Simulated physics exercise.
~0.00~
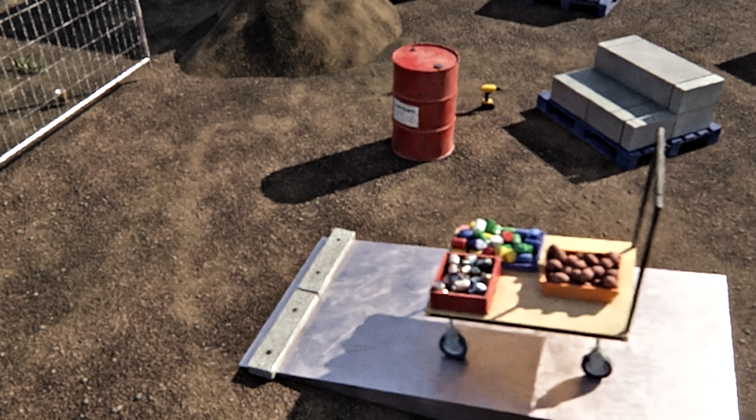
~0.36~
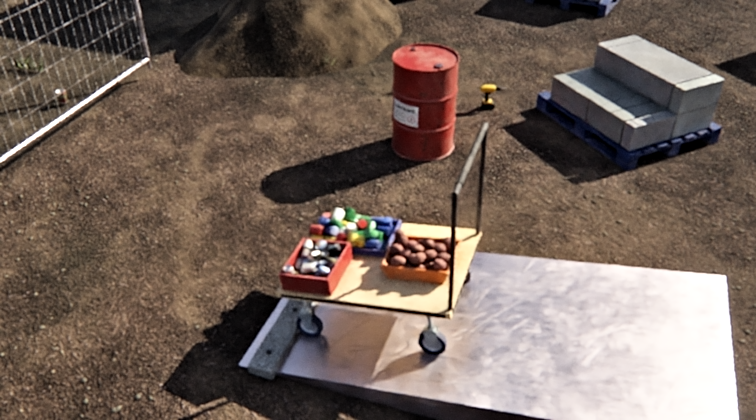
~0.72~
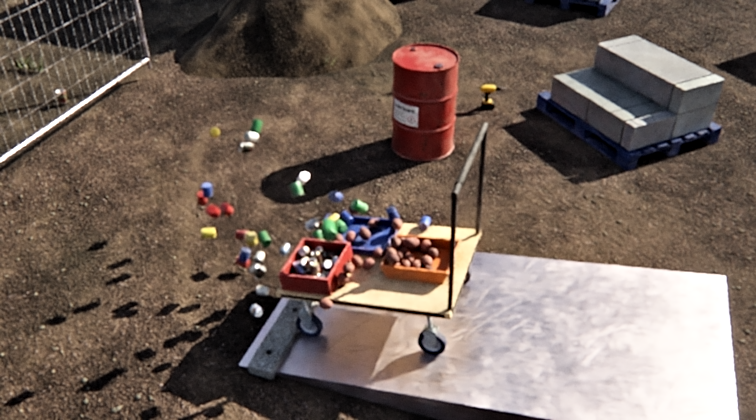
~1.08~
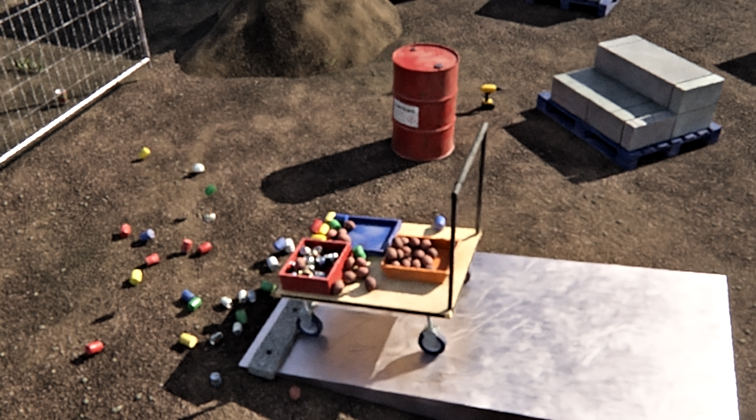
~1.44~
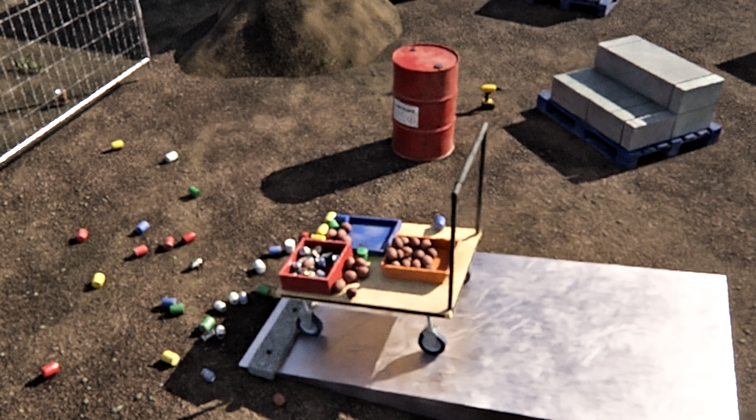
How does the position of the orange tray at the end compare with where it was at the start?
The orange tray ends up clearly further left, closer to the beam at the foot of the ramp. It is still on the trolley's deck, having been carried there as the trolley rolled.
